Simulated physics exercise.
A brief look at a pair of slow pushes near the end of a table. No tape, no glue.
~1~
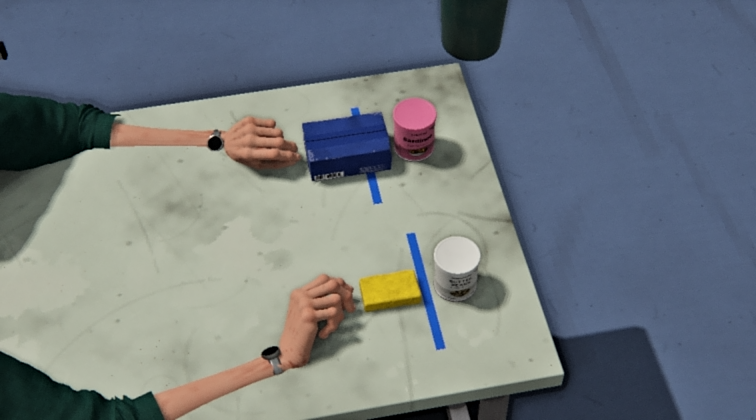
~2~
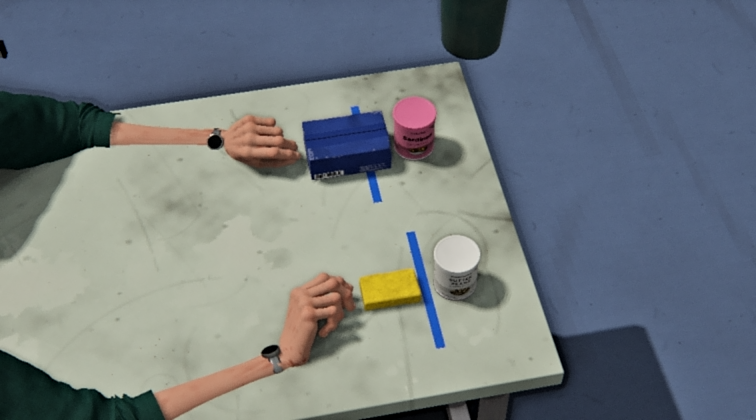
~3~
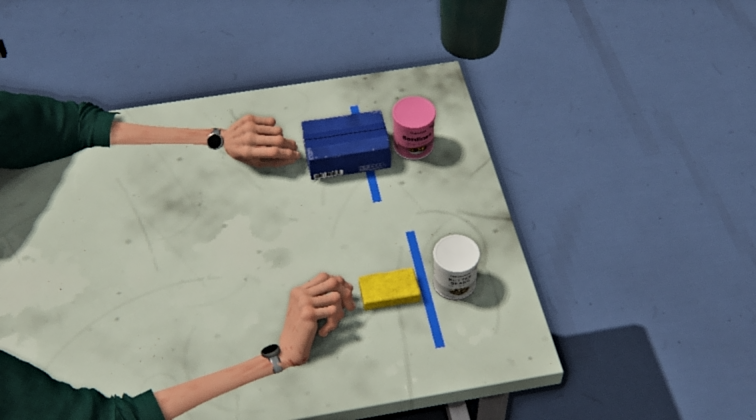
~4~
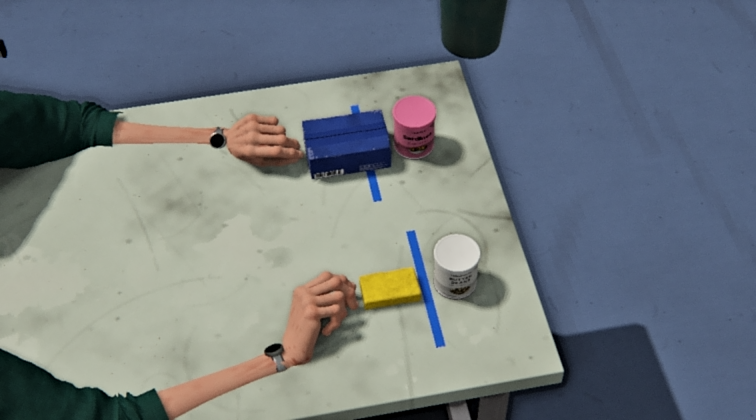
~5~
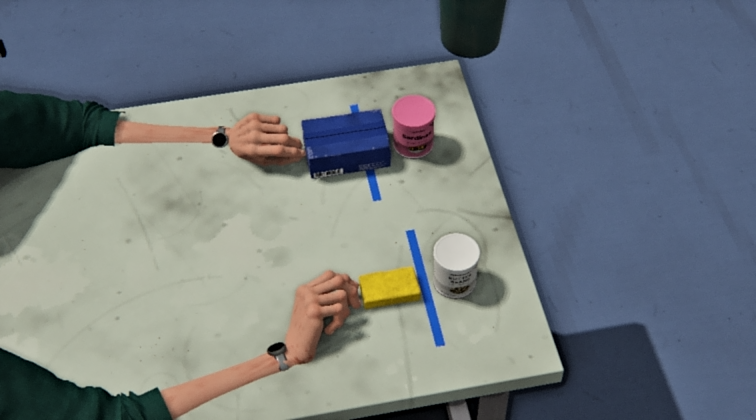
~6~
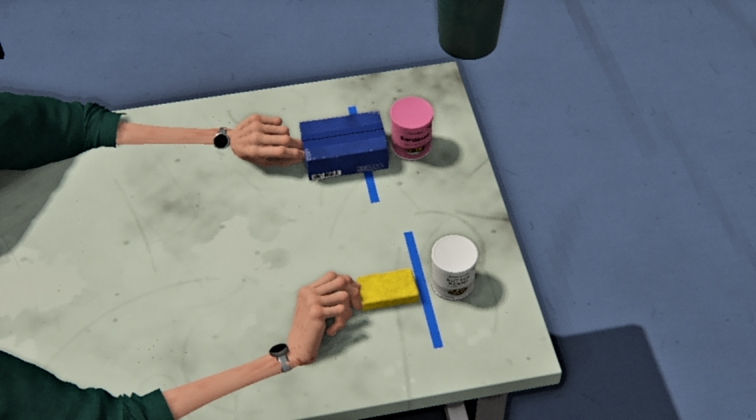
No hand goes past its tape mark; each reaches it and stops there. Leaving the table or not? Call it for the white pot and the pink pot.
White pot - on the table; pink pot - on the table.
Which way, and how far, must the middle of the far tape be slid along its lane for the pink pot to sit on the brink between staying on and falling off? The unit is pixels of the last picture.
Around 16 pixels to the right.
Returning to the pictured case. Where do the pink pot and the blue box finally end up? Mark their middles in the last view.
Final spots: Pink pot at (468, 121), blue box at (407, 136).
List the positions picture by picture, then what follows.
The first frame shows white pot (456, 270); pink pot (414, 131); yellow sponge (389, 291).
The second frame shows pink pot (414, 129); blue box (347, 145).
The third frame shows white pot (456, 268); yellow sponge (389, 289).
The fourth frame shows pink pot (414, 128); blue box (347, 144).
The fifth frame shows white pot (456, 267); yellow sponge (389, 288).
The sixth frame shows white pot (454, 268); pink pot (412, 129); blue box (344, 145).
Then, 0.60 s after the last picture, white pot moved a little near (465, 267); pink pot moved a little near (429, 127).
Then, 0.96 s after the last picture, white pot moved about its own width near (482, 264); pink pot moved about its own width near (445, 124).
Then, 1.28 s after the last picture, white pot moved about its own width near (497, 261); pink pot moved about its own width near (459, 122).
At rest, the white pot stays on the table, near (507, 259); the pink pot stays on the table, near (468, 121).
